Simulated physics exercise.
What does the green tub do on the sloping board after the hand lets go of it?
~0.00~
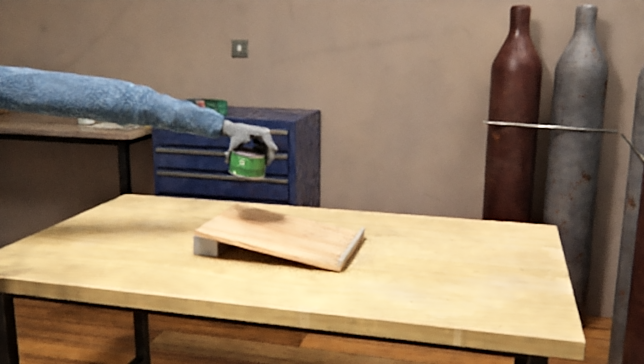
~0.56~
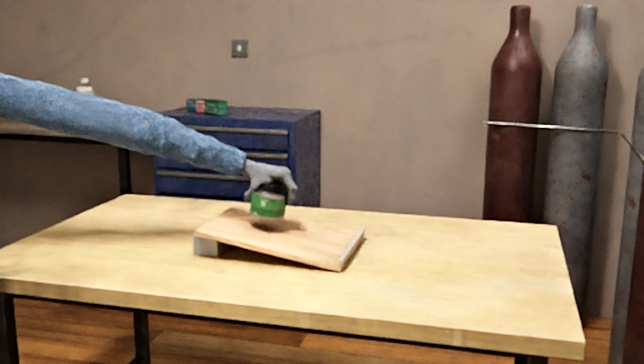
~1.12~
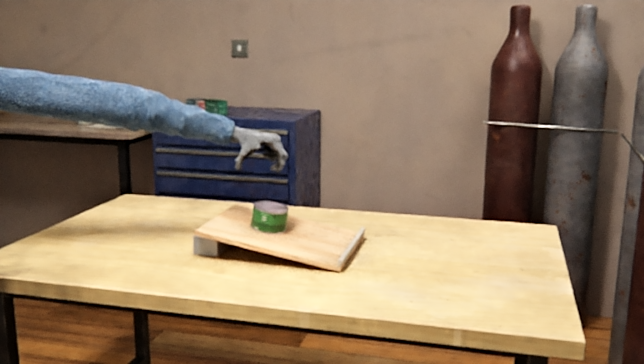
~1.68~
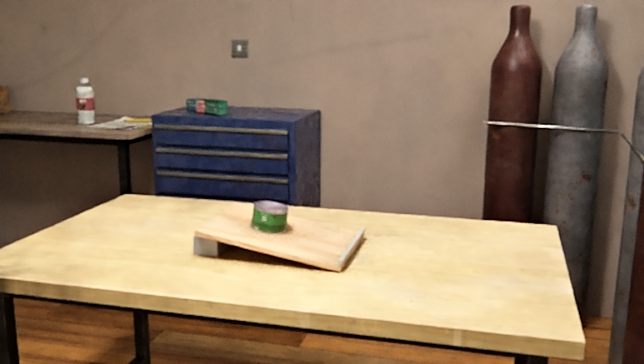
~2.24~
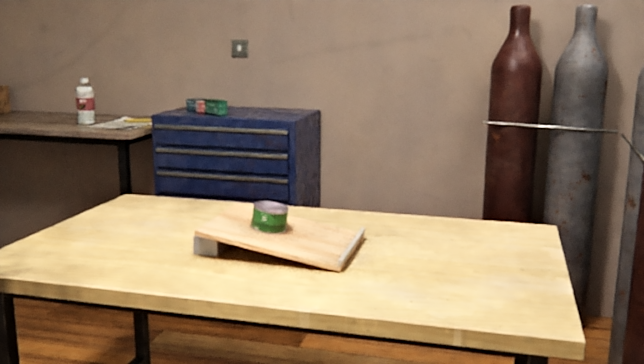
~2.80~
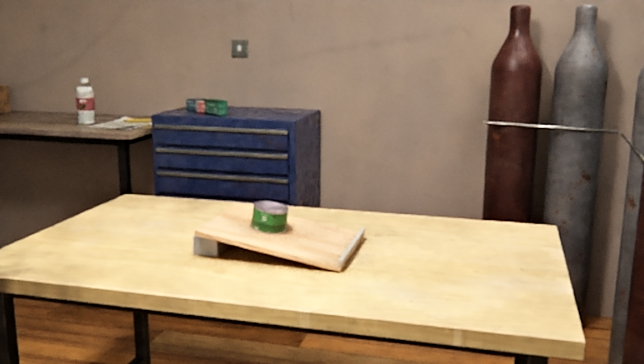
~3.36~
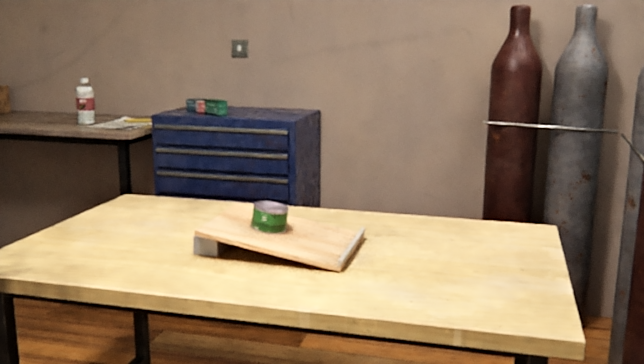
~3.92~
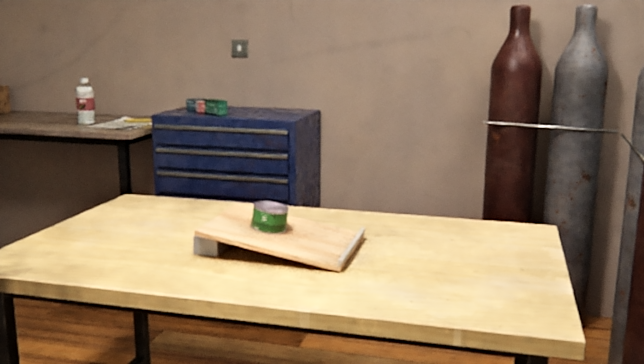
The green tub stays in place on the sloping board and remains at rest.
